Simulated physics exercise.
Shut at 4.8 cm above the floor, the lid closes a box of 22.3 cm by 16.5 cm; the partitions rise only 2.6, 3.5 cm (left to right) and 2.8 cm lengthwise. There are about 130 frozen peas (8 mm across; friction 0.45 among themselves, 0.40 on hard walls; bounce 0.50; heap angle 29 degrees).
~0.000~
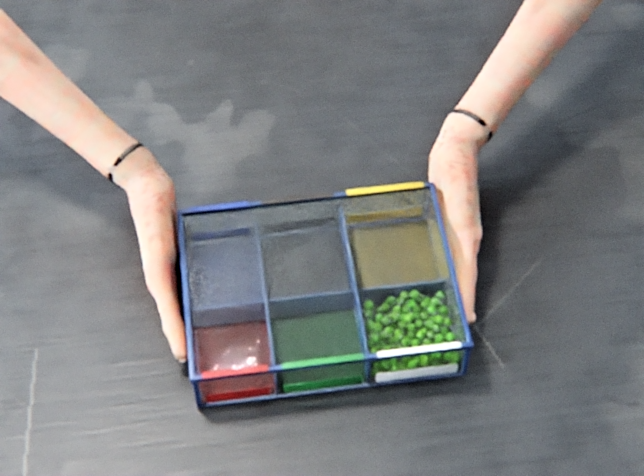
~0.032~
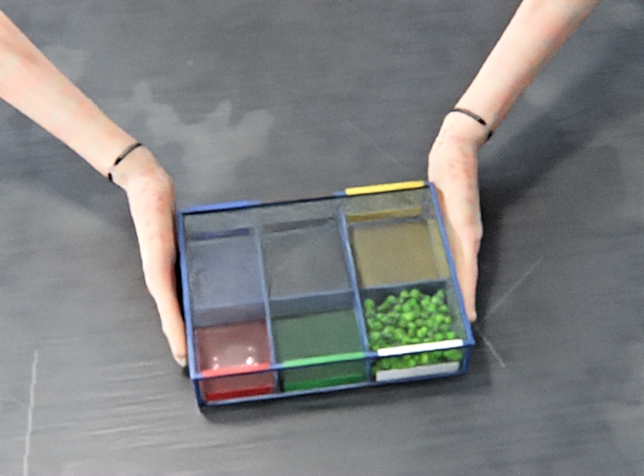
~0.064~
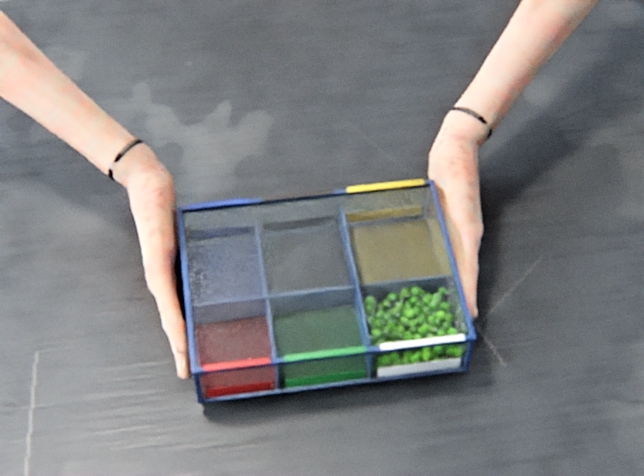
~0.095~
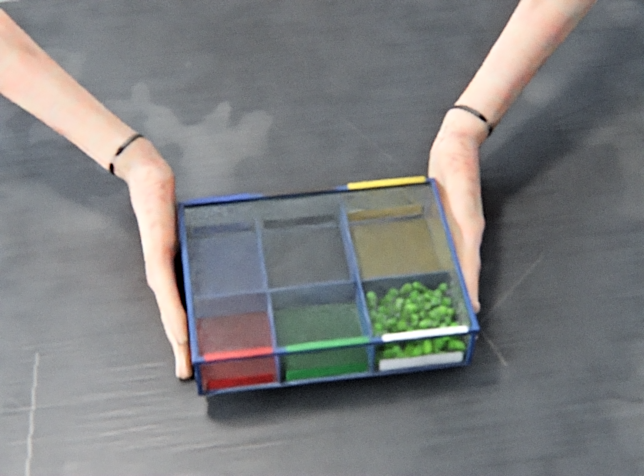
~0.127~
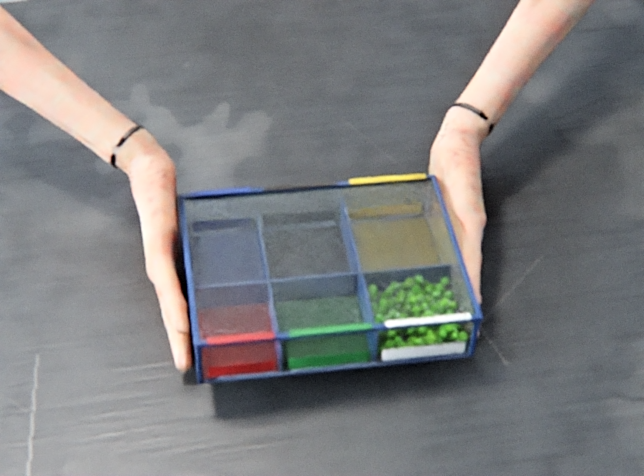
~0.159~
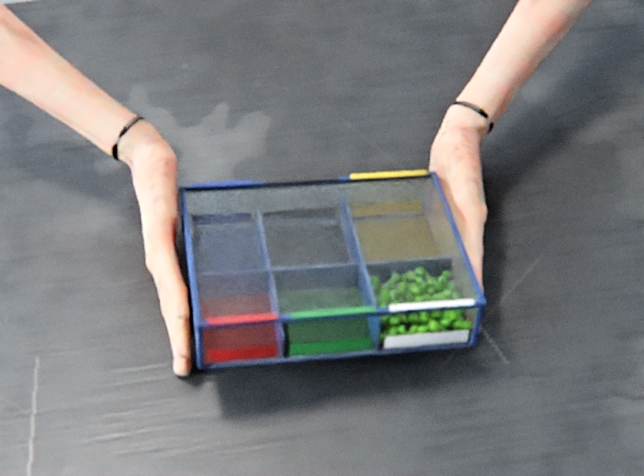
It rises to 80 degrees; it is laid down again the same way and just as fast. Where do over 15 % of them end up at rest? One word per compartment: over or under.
Red under, blue under, green under, yellow over, white over, black under.
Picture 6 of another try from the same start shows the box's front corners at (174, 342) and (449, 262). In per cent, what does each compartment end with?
Per cent at the finish: Red 0, blue 10, green 5, yellow 25, white 45, black 15.
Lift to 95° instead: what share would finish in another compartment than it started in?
65 %.
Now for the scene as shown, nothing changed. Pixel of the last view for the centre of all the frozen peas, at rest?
(415, 262) or so.
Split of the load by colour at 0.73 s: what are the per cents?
In per cent: Red 0; blue 0; green 0; yellow 15; white 85; black 0.
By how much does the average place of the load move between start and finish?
About 6.5 cm.
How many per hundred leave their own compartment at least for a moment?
Estimate: Near 55 %.
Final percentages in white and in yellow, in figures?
Final shares - white 45 percent, yellow 55 percent.
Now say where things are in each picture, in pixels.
Box tilt 0 degrees, front corners at (195, 377) and (467, 344); white 100 %, in the first picture.
Box tilt 1 degrees, front corners at (196, 375) and (468, 342), in the second picture.
Box tilt 2 degrees, front corners at (197, 369) and (470, 336), in the third picture.
Box tilt 5 degrees, front corners at (198, 359) and (473, 328), lowest corner right back, in the fourth picture.
Box tilt 9 degrees, front corners at (199, 343) and (477, 316), lowest corner right back, in the fifth picture.
Box tilt 13 degrees, front corners at (201, 323) and (480, 302), lowest corner right back; white 100 %. The box's pace is about 135 degrees a second, in the sixth picture.
After 0.73 s, tilt 80 degrees; yellow 15 %, white 85 %.
Then, at 1.10 s, tilt 35 degrees; yellow 55 %, white 45 %.
After 1.57 s, tilt 0 degrees; yellow 55 %, white 45 %.
By 2.3 s all is still; red 0 %, blue 0 %, green 0 %, yellow 55 %, white 45 %, black 0 %.
